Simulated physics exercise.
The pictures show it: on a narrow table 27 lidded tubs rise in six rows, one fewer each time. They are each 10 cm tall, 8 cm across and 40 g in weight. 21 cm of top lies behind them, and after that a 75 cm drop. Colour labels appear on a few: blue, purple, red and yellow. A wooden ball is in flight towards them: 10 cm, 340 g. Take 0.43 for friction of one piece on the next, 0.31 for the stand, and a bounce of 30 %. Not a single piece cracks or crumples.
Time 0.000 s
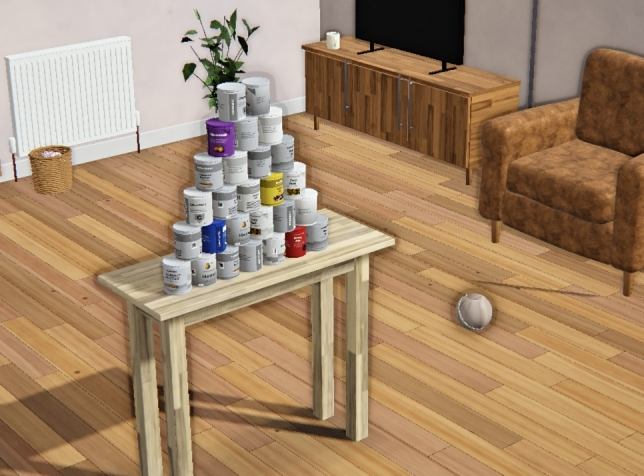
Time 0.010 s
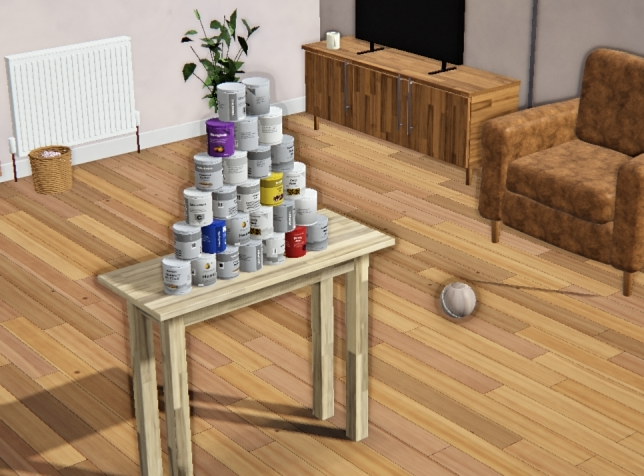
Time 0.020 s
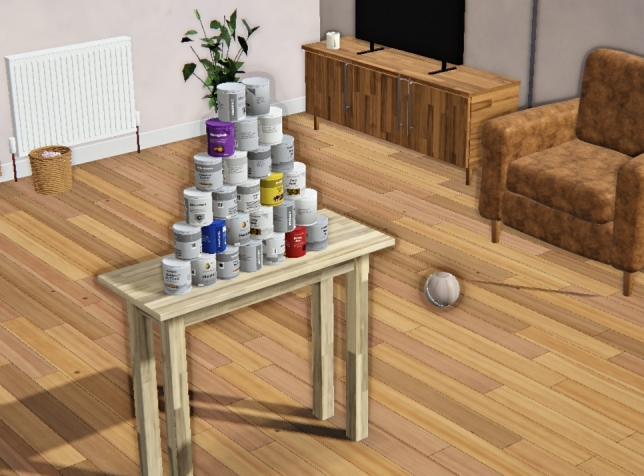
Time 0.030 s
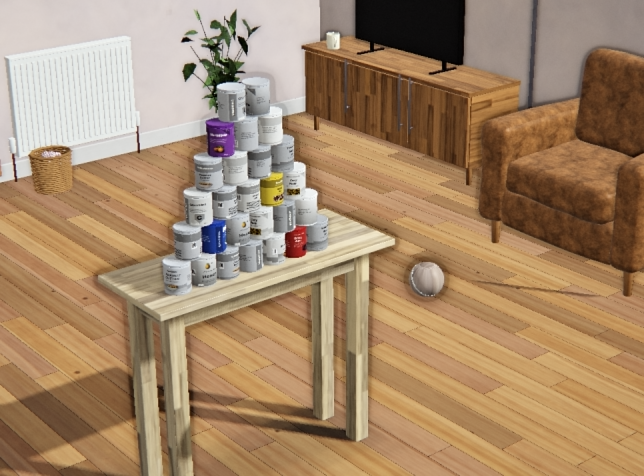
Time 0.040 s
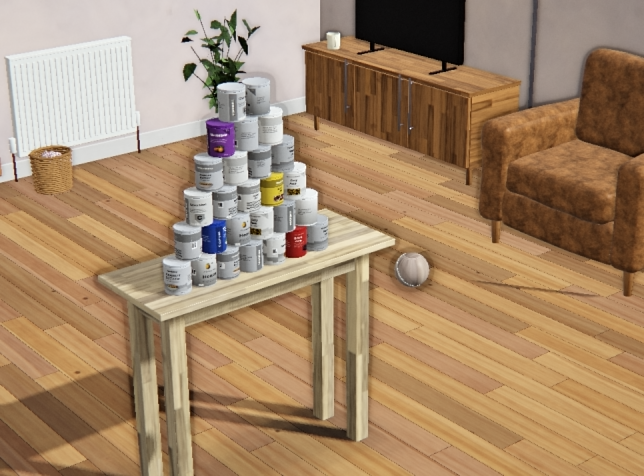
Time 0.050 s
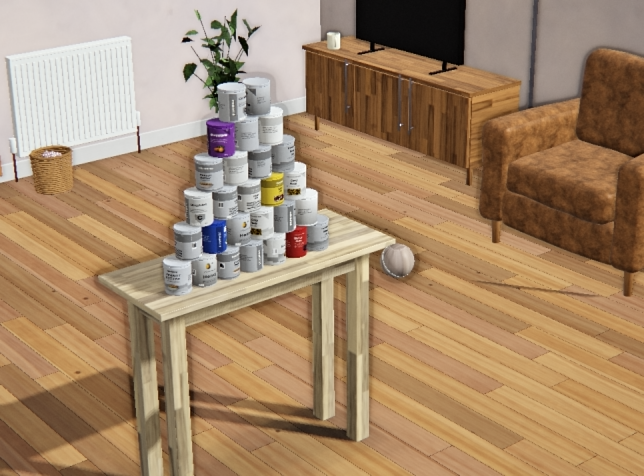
In a living room, a pale ball flies leftward behind a table of stacked tubs, which stay still.
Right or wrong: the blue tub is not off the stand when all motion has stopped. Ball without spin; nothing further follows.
Right.
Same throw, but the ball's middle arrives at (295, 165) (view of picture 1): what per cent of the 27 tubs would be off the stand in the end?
Changed setup: 30 per cent.
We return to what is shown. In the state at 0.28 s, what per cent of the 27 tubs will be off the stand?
0 percent by then.
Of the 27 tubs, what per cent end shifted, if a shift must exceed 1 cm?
Shifted: 65 per cent.
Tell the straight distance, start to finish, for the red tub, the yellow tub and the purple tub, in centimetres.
Moved: Red 12, yellow 276, purple 2.
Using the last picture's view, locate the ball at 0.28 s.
Look close to (197, 191).
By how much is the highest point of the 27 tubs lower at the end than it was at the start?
10 cm.
Around 0.28 s, ball still moving; none of the 27 tubs off the stand, 16 disturbed; blue tub unmoved; yellow tub tipped 55°.
Around 0.64 s, ball still moving; 8 of the 27 tubs off the stand; blue tub unmoved; yellow tub tipped 27°, 77 cm lower.
Around 1.10 s, ball still moving; 10 of the 27 tubs off the stand; blue tub unmoved; yellow tub on its side.
Around 1.74 s, ball still moving; 11 of the 27 tubs off the stand; blue tub unmoved; yellow tub on its side.
Finally (2.1 s), ball rolling away; 12 of the 27 tubs off the stand; blue tub unmoved; yellow tub on its side; purple tub displaced 15 mm. Seen by the last camera, middles, blue tub near (213, 234).
